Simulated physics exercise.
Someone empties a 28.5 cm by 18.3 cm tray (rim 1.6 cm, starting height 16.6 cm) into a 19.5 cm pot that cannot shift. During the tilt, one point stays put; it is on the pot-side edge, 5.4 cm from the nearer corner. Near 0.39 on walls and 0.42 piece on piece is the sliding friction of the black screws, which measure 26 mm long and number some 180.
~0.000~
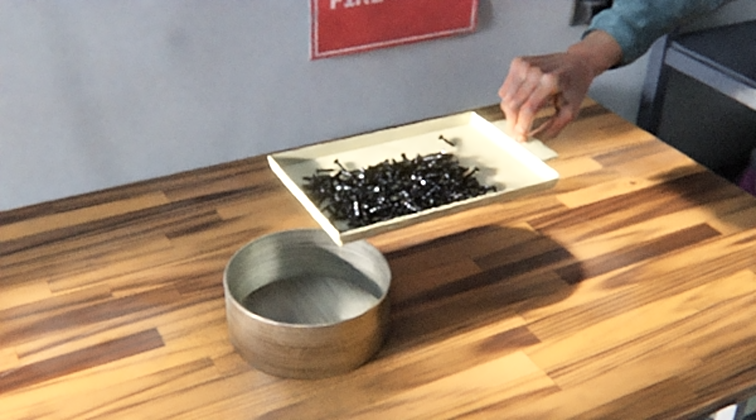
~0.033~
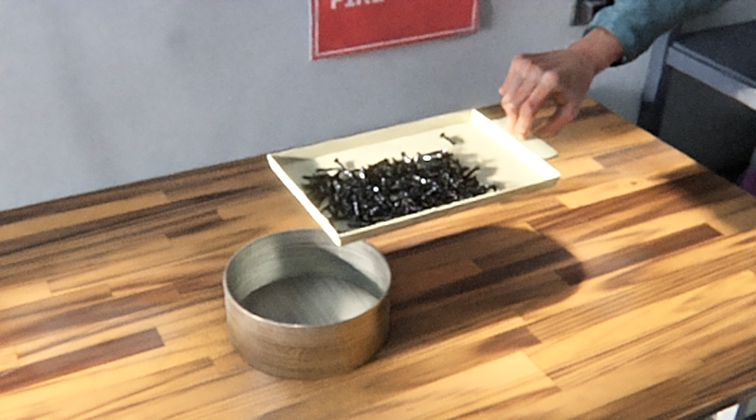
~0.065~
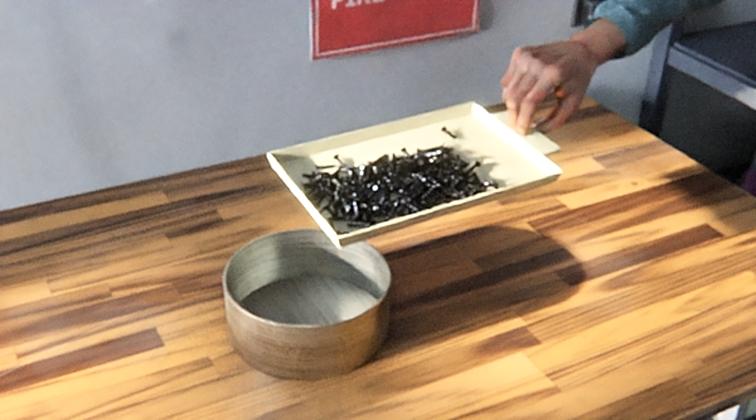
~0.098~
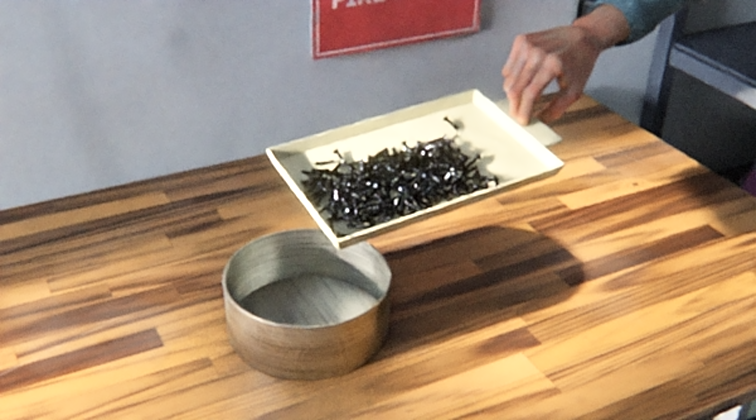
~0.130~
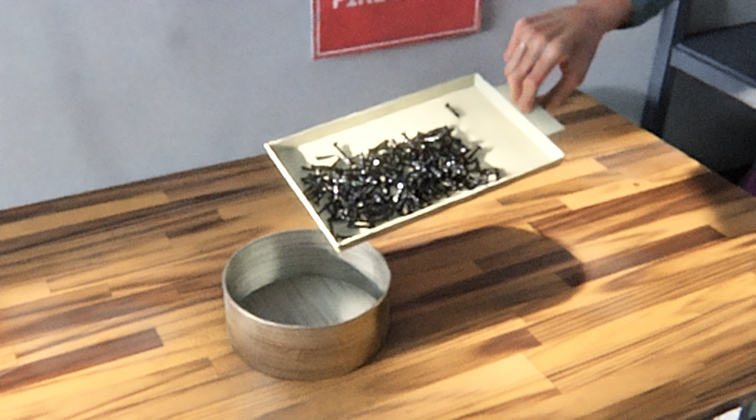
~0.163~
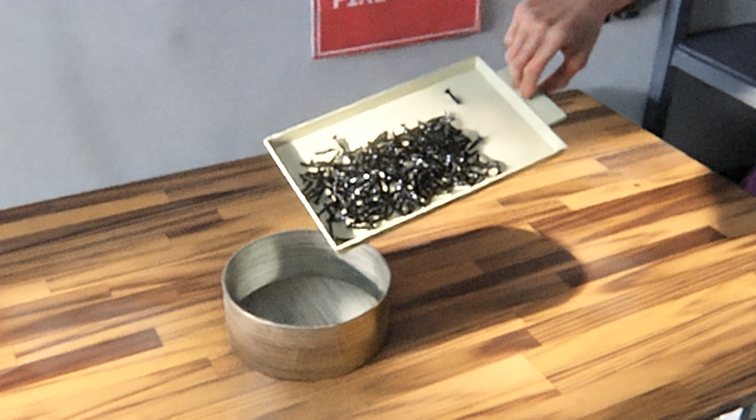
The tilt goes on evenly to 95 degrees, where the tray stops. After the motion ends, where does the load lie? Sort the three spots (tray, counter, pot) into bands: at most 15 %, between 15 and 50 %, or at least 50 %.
Left on the tray: Up to 15 %; counter: 50 % or more; pot: 15 to 50 %.
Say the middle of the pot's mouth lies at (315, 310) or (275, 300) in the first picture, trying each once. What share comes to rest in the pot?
Spot one: Some 100 per cent; spot two: Some 65 per cent.
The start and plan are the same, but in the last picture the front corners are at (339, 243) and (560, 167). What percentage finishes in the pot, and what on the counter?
Pot 45 % / counter 55 %.
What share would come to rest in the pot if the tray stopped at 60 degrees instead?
You'd end up with some 20 % in the pot.
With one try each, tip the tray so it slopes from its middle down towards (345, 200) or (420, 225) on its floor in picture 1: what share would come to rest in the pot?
Roughly 55 % for the first direction, roughly 40 % for the second.
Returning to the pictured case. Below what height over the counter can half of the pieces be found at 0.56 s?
The halfway mark sits at about 16 cm.
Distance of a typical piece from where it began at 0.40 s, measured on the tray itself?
It has moved some 3 cm from its start.
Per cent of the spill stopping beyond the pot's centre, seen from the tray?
Some 80 per cent.
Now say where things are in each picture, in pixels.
Tray tilt 0 degrees, front corners at (341, 232) and (556, 175); middle of the pieces at (400, 186); pot at (308, 273), in the first picture.
Tray tilt 1 degrees, front corners at (340, 233) and (557, 174); middle of the pieces at (400, 186), in the second picture.
Tray tilt 3 degrees, front corners at (339, 235) and (557, 170); middle of the pieces at (400, 184), in the third picture.
Tray tilt 7 degrees, front corners at (339, 238) and (559, 163), lowest corner left front; middle of the pieces at (400, 180), in the fourth picture.
Tray tilt 12 degrees, front corners at (338, 241) and (560, 155), lowest corner left front; middle of the pieces at (400, 176), in the fifth picture.
Tray tilt 17 degrees, front corners at (338, 245) and (562, 145), lowest corner left front; middle of the pieces at (400, 171); pot at (307, 274). Its pace works out near 170 degrees a second, in the sixth picture.
After 0.40 s, tilt 57 degrees; the tray holds 100 %, the pot 0 %.
After 0.56 s, tilt 84 degrees; the tray holds 75 %, the pot 0 %.
After 0.84 s, tilt 95 degrees; the tray holds 0 %, the pot 40 %.
At rest (1.9 s), tray 0 %, counter 55 %, pot 45 %.
